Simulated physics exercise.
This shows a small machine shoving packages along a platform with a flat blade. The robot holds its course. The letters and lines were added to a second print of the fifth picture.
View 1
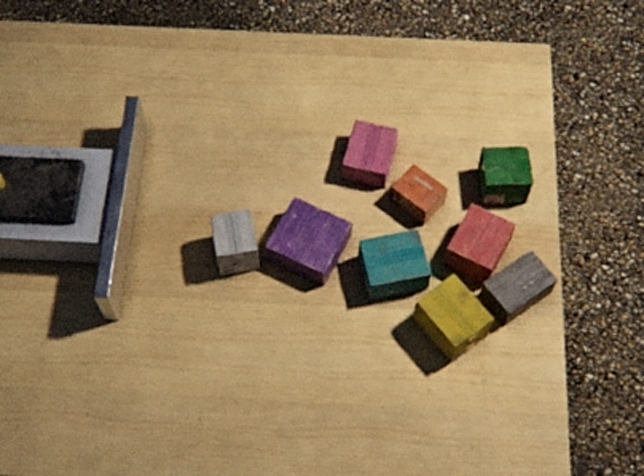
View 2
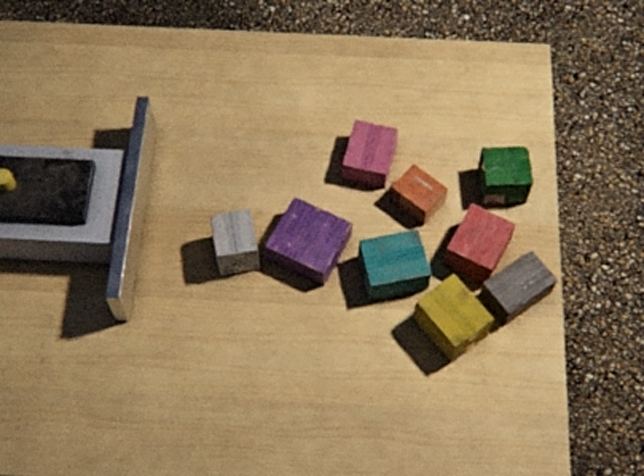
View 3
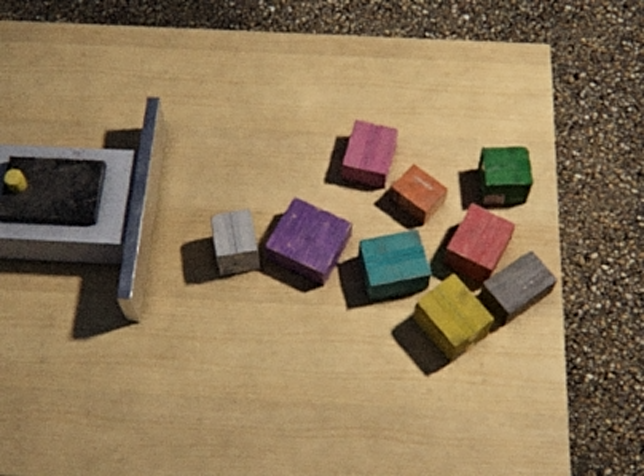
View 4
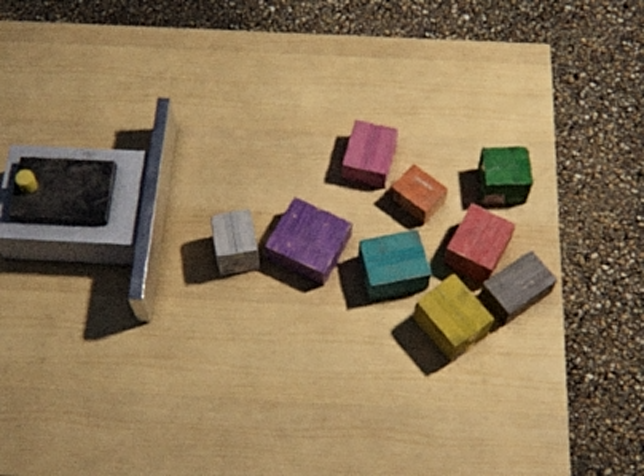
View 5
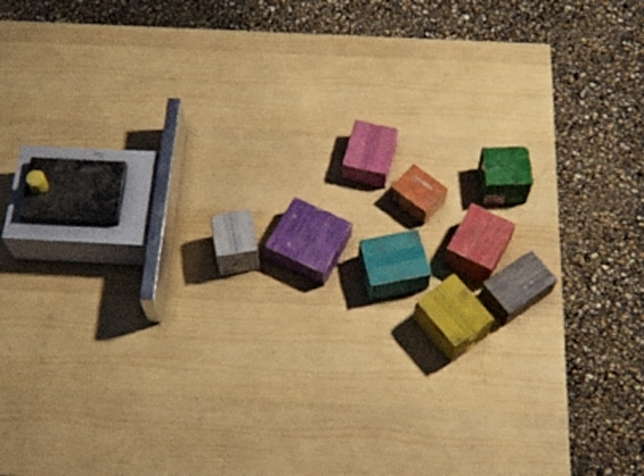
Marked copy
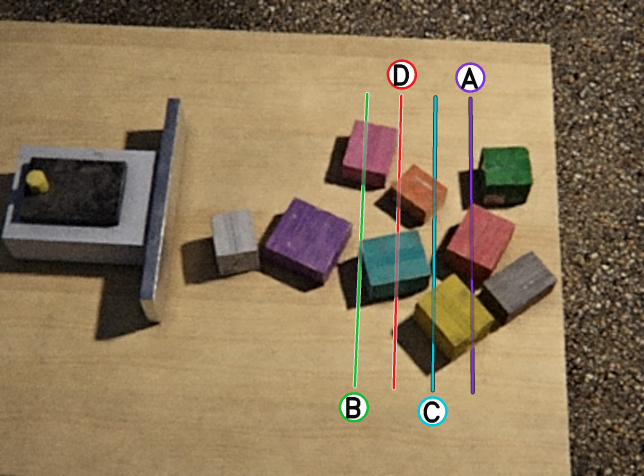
Small robot with a flat blade moving slowly right across a wooden platform towards scattered coloured blocks, which all stay still.
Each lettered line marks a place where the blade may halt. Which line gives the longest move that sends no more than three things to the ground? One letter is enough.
It can go as far as A.
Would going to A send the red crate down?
Yes.
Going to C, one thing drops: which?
It is the red crate.
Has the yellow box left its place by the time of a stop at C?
By then, yes.
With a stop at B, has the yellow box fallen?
No.
On the marked copy, A at (472, 236); B at (361, 230); C at (434, 234); D at (398, 232).
Taking A. A third of the way, robot (192, 196); turquoise box (415, 263); purple crate (353, 229).
Two thirds of the way, robot (304, 201); black crate (552, 306); red crate (529, 239).
When it is over, robot (392, 205); green parcel over the edge; red crate over the edge; three fallen.
As for the rest, B is within the limit but short; C is within the limit but short; D is within the limit but short.
